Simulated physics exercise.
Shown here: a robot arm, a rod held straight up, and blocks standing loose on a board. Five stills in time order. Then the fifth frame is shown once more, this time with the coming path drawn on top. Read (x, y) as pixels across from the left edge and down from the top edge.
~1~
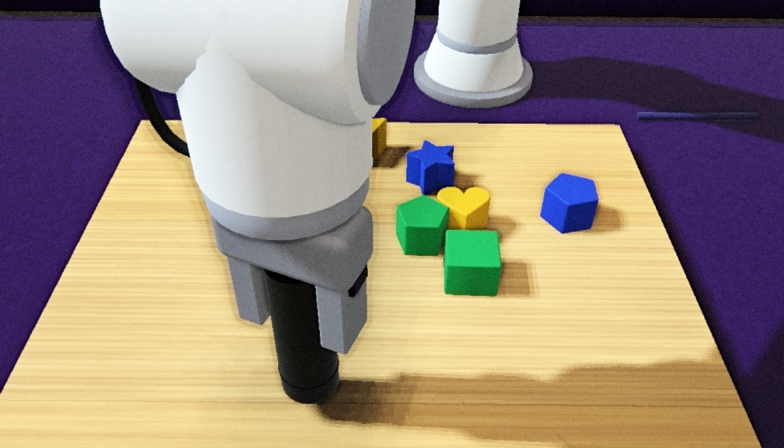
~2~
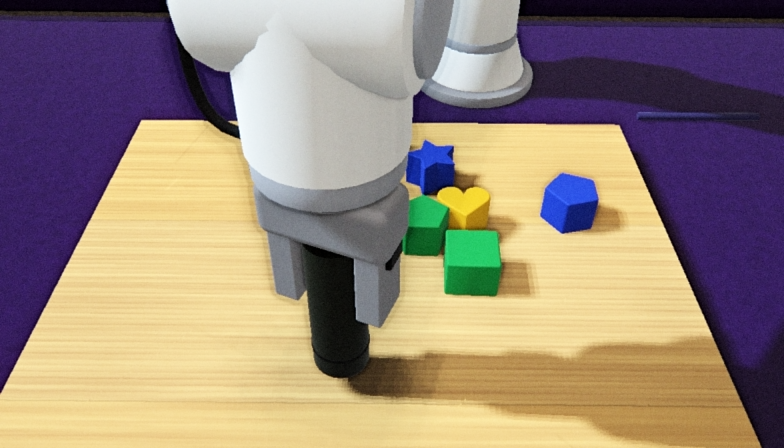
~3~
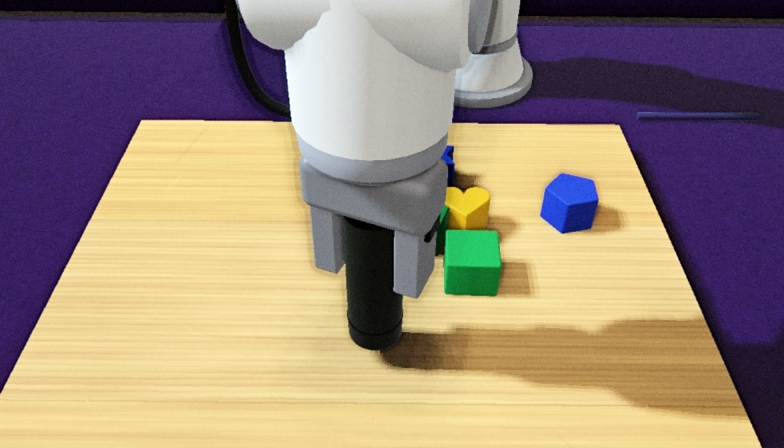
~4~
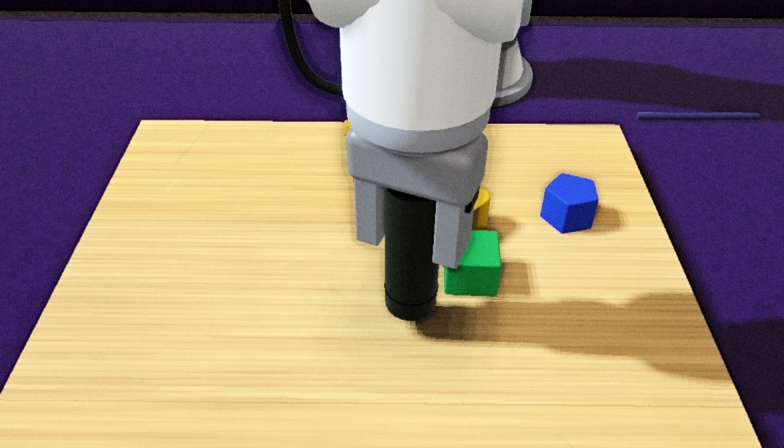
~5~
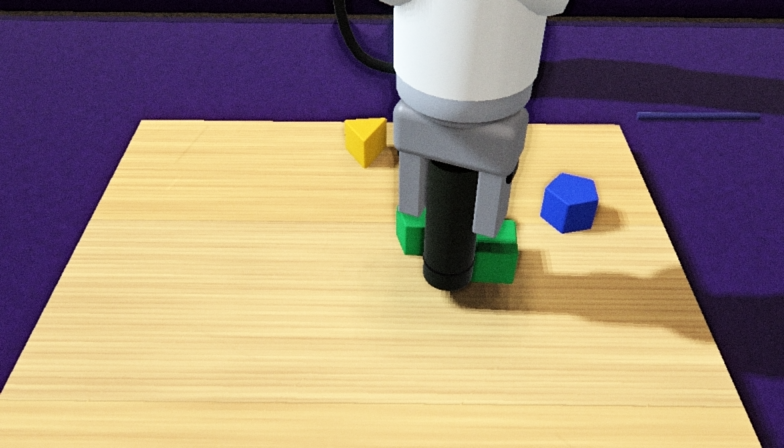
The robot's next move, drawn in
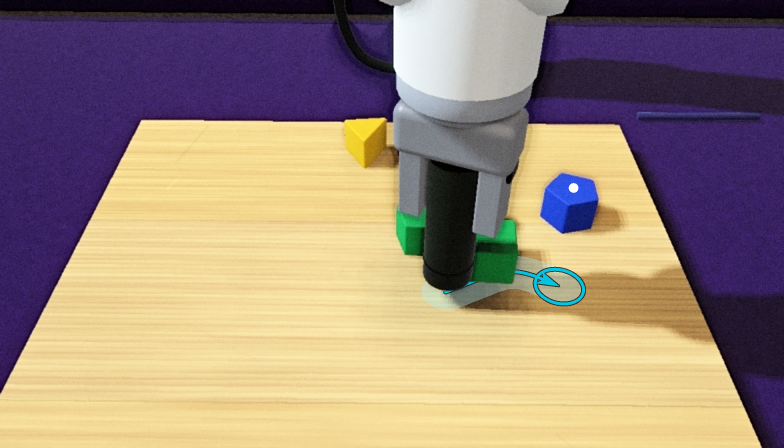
On a pale wooden board, a robot arm moved an upright black rod away and to the right, up to the green blocks, nudging the square one slightly aside while the blue pentagon stayed still.
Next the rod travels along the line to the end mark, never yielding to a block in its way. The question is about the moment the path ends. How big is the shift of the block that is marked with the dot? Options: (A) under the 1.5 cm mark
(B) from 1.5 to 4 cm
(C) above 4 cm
(A)
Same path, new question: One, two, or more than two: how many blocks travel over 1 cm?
That makes 1 block.
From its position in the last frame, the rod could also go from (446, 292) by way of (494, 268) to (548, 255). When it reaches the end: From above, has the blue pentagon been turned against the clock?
No, I don't think so.
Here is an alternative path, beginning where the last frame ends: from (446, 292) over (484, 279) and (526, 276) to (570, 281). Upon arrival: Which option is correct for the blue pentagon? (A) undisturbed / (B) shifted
A: Undisturbed.
Path on the board, from (446, 292) by way of (481, 278) and (520, 272) to (559, 286); the dot is on the blue pentagon.
The first path, step by step. One third of the way, rod at (484, 261); green four-sided block at (519, 218).
Two thirds of the way, rod at (525, 256); green four-sided block at (538, 208), turned 45° anticlockwise.
At the end, rod at (563, 269); green four-sided block at (539, 207), turned 45° anticlockwise; blue pentagon in place.
